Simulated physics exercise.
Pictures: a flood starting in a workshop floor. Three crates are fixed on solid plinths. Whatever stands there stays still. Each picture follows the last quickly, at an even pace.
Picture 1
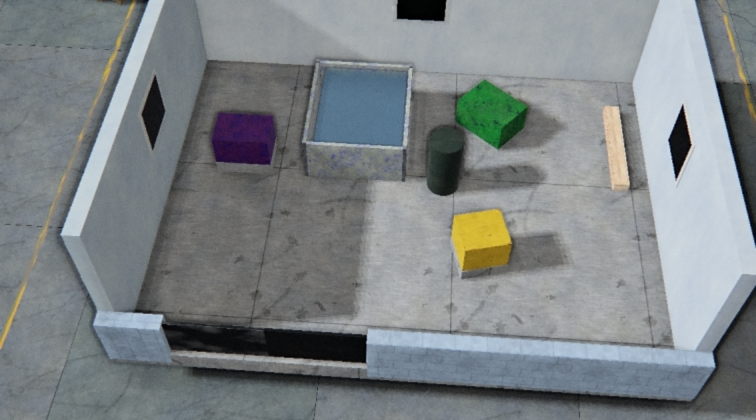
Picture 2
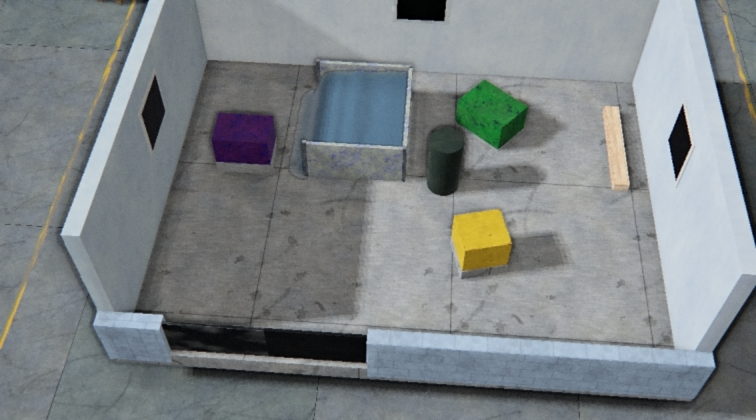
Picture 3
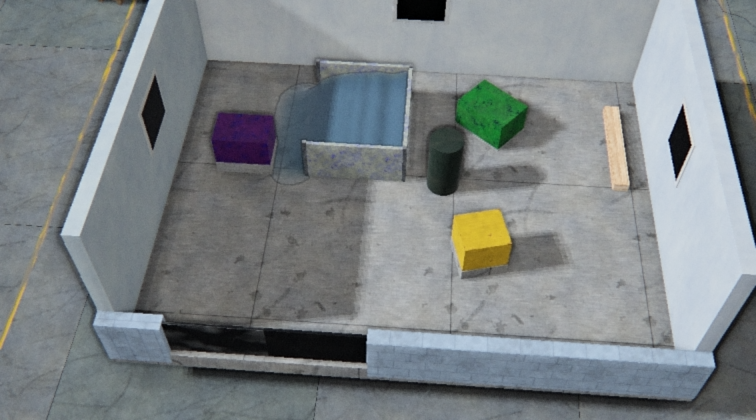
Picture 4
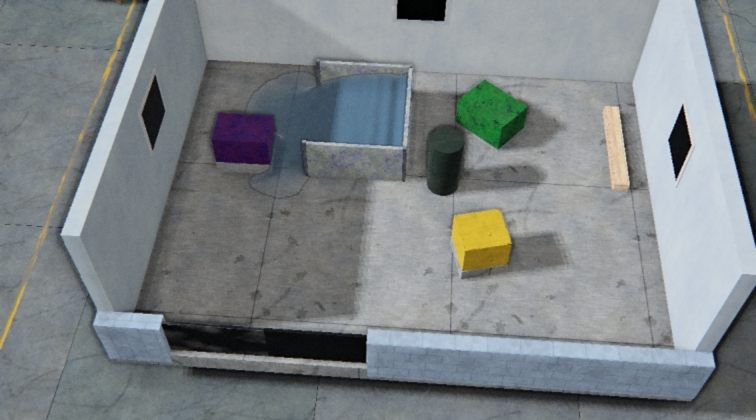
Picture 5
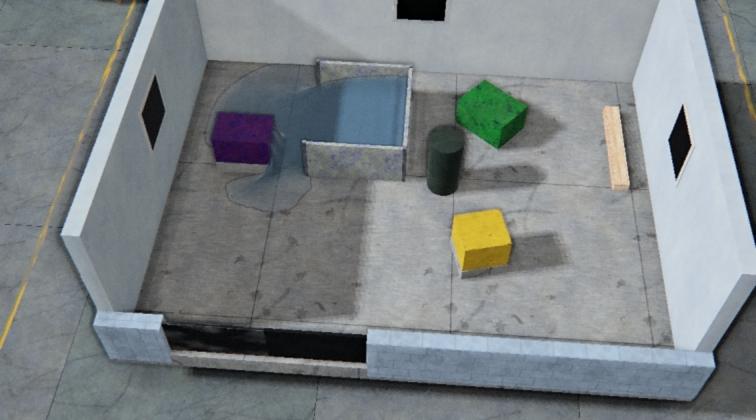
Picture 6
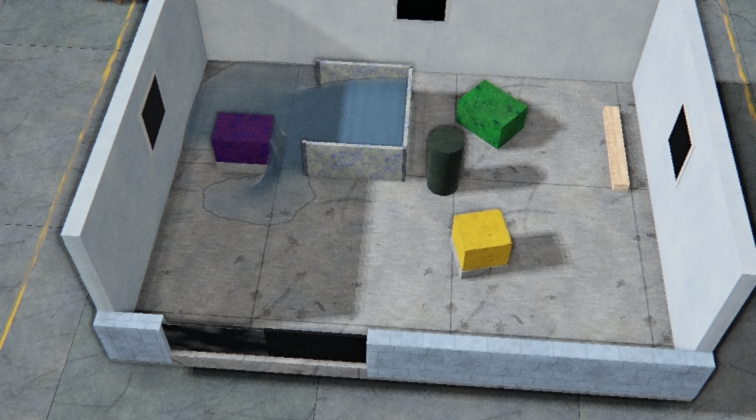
Water bursts from the left side of a low, pale tank and spreads across the grey floor of a walled workshop space, seen from high above by a still camera. A purple block sits left of the tank, with a dark cylinder, green and yellow blocks and a wooden plank to the right. The thin sheet runs left, reaches the purple block and spreads around it, while the blocks stay put.
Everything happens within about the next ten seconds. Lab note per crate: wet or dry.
Result - purple crate: Wet; green crate: Wet; yellow crate: Dry.
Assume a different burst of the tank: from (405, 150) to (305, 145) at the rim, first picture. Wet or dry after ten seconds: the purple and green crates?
I expect purple remains untouched while green goes wet.
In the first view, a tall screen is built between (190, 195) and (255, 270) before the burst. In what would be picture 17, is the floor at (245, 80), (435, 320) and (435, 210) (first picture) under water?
Taking the three spots in order: Soaked, spared, spared.
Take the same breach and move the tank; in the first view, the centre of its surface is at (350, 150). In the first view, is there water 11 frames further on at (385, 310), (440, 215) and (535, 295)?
Untouched, untouched, untouched.
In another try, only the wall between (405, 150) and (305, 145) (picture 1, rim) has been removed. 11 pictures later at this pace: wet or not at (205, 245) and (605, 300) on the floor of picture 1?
In the order asked: Swamped and left untouched.
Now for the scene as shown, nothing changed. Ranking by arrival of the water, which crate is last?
Last comes the yellow-painted one.
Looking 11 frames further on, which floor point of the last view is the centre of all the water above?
At roughly (267, 140).
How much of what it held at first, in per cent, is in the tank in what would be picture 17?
I'd say some 24 %.
A moment on, water covers 25 % of the floor; the purple crate water round its plinth, the green crate not reached, the yellow crate not reached.
Next, water covers 35 % of the floor; the purple crate water round its plinth, the green crate not reached, the yellow crate not reached.
Then, water covers 40 % of the floor; the purple crate water round its plinth, the green crate water round its plinth, the yellow crate not reached.
Later, water covers 70 % of the floor; the purple crate water round its plinth, the green crate water round its plinth, the yellow crate water round its plinth.
In the end, water covers 95 % of the floor; the purple crate was topped, the green crate was topped, the yellow crate stayed above the water.
